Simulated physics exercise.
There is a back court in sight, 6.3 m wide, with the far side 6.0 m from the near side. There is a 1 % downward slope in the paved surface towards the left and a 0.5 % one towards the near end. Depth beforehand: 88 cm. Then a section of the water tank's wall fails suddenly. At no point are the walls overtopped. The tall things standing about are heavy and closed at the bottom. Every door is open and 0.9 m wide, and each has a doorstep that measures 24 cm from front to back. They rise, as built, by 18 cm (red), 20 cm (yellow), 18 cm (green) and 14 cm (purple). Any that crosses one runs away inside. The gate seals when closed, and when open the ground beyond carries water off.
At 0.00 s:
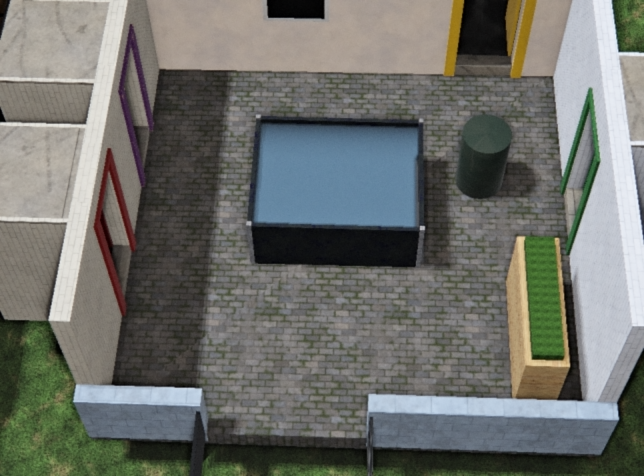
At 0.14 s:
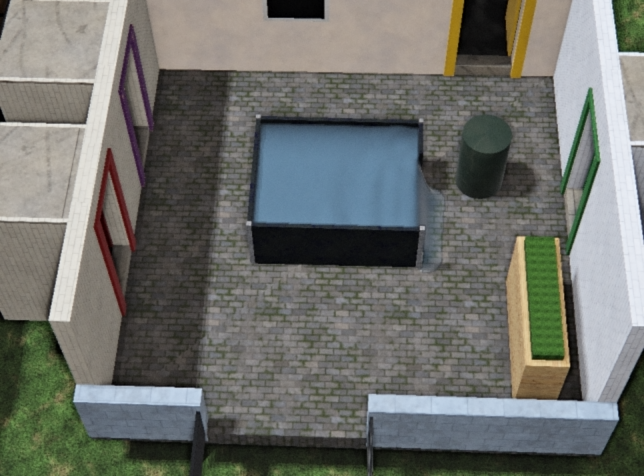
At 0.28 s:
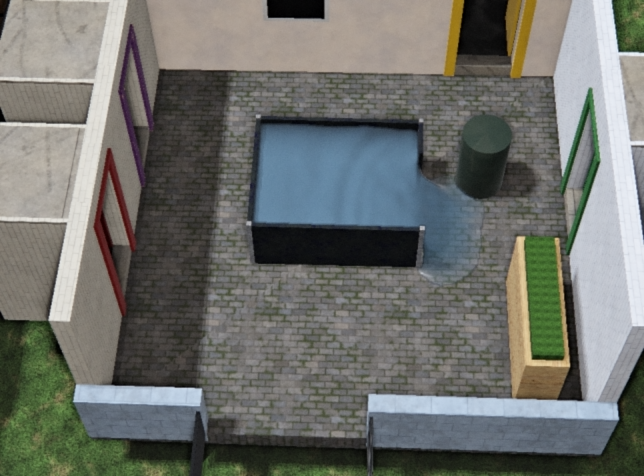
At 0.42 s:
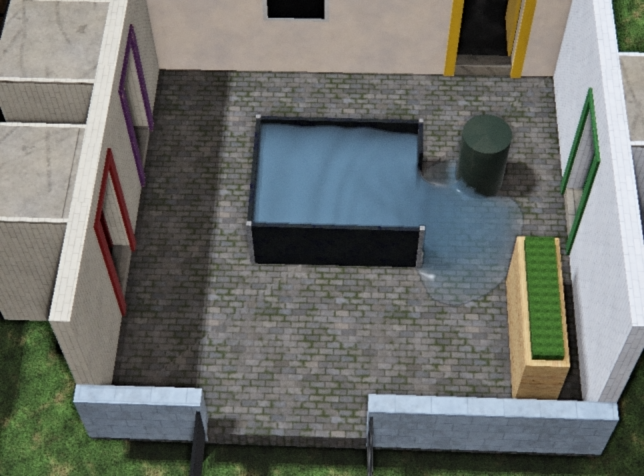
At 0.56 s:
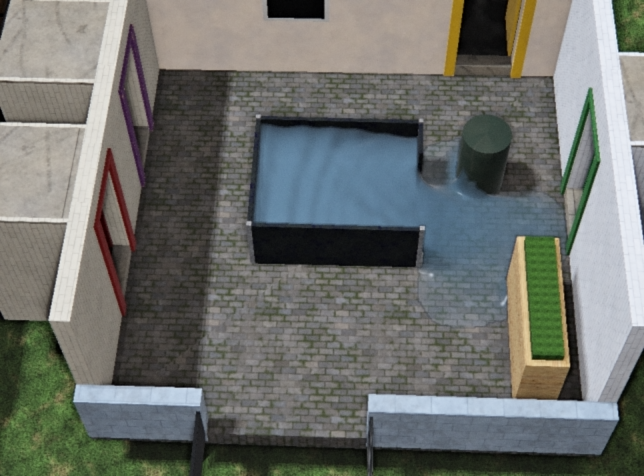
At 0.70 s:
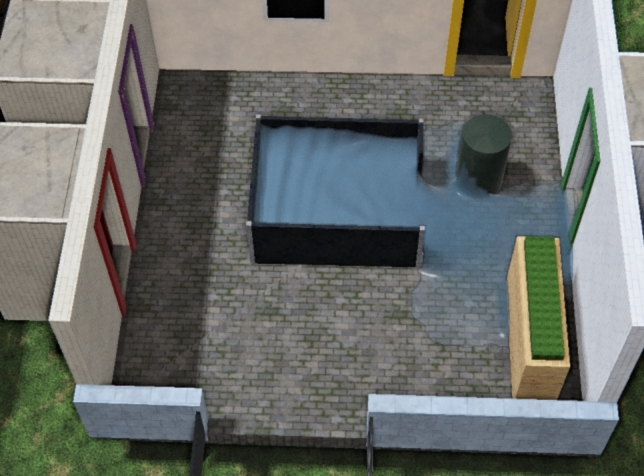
Water poured out through a gap in the right side of the dark tank and spread across the paving, flowing around the green cylinder and reaching the planter with the grassy top.
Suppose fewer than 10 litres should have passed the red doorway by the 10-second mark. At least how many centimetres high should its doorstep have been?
I would say at least 11.5 cm.
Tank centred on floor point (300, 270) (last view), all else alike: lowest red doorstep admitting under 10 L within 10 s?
A minimum of about 10.0 cm.
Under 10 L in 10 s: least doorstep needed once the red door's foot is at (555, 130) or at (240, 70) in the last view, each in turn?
First place around 8.5 cm, second around 10.0 cm.
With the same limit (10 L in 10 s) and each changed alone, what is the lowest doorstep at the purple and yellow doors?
Roughly 14.5 cm for the purple door and roughly 17 cm for the yellow door.
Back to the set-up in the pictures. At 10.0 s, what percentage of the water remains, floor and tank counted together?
I'd estimate some 80 in a hundred.
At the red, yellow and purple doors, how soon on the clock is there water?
Red = 4.5 s, yellow = 1.2 s, purple = 5.5 s.
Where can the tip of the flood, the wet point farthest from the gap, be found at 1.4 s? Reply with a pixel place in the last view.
Lab note: Front tip approx. (572, 427).
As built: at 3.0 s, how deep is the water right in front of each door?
Red door 0 cm, yellow door 19 cm, green door 34 cm, purple door 0 cm.
After 1.4 s water covers 25 % of the floor, deepest (55 cm) near (559, 262); it has not reached the red door.
After 3.0 s water covers 45 % of the floor, deepest (42 cm) near (571, 414); it has not reached the red door.
After 10.0 s water covers 95 % of the floor, deepest (17 cm) near (152, 124); 14 cm at the red door, 0 litres in over its 18 cm doorstep.
At the red door as built, the water arrived by 4.4 s and peaked near 15 cm at 9.4 s.
Run again over the same 10 s with other heights there, 27 litres in over 9.5 cm, 5 litres over 12.5 cm. The limit of 10 litres is kept from about 11.5 cm up.
